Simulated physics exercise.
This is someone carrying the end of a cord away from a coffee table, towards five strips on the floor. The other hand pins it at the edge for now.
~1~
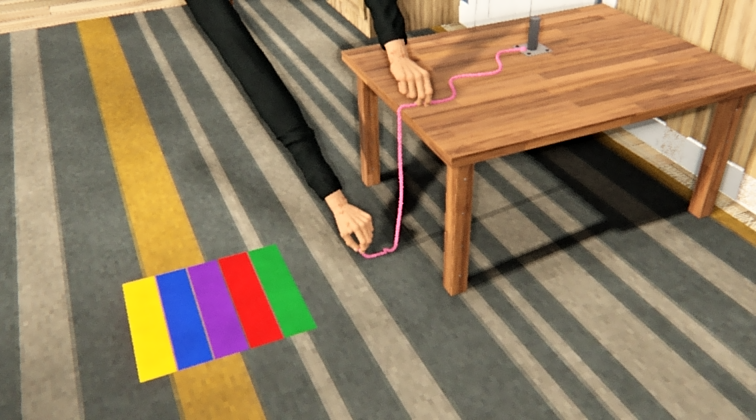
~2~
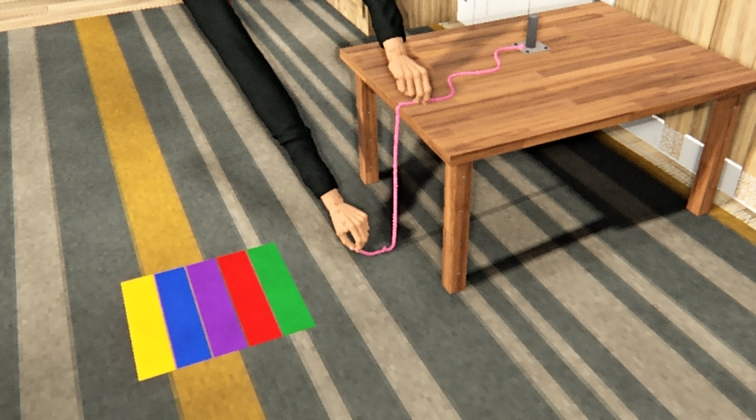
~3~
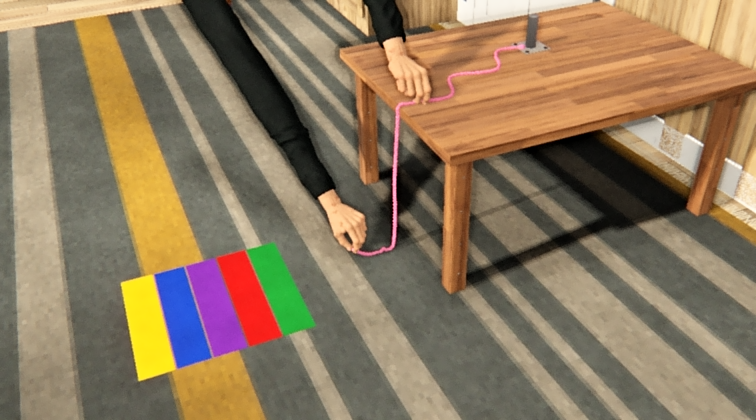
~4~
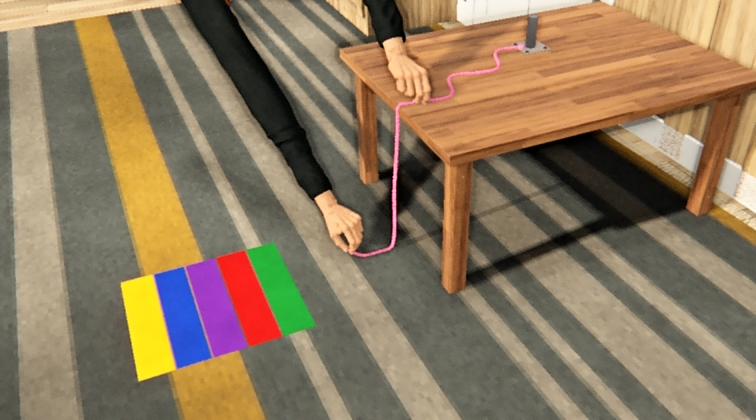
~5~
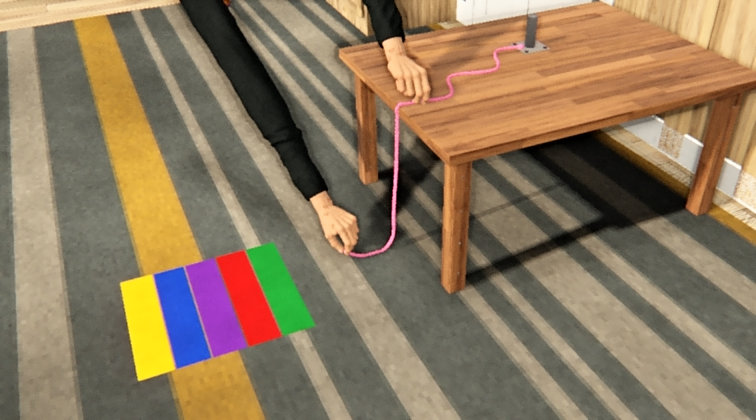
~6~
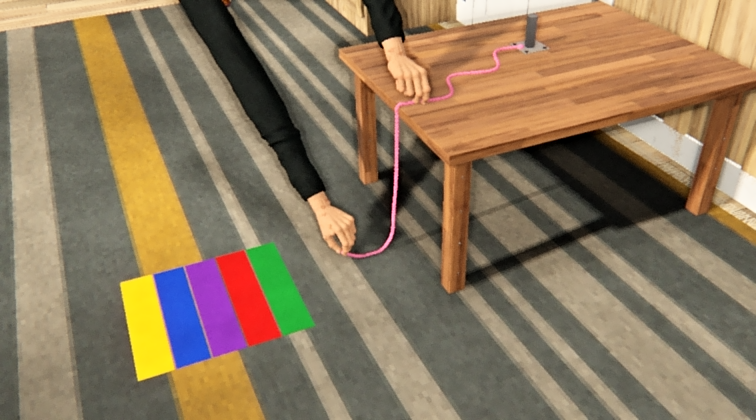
On a striped carpet beside a wooden table, one hand pinned a pink cord at the table's edge while the other slowly drew its lower end slightly left, towards five coloured strips.
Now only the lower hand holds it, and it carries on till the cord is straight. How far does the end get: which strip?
The end stops over the purple strip.
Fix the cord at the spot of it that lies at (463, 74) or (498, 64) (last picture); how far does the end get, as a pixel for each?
In that order: (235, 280) and (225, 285).
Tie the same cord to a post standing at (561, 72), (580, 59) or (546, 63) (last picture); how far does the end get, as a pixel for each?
The places are (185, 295), (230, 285) and (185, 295).
Soon after, end near (272, 271); over green.
After that, end near (230, 283); over red.
At the stop, end near (204, 290); over purple. It gets as far as the purple strip.
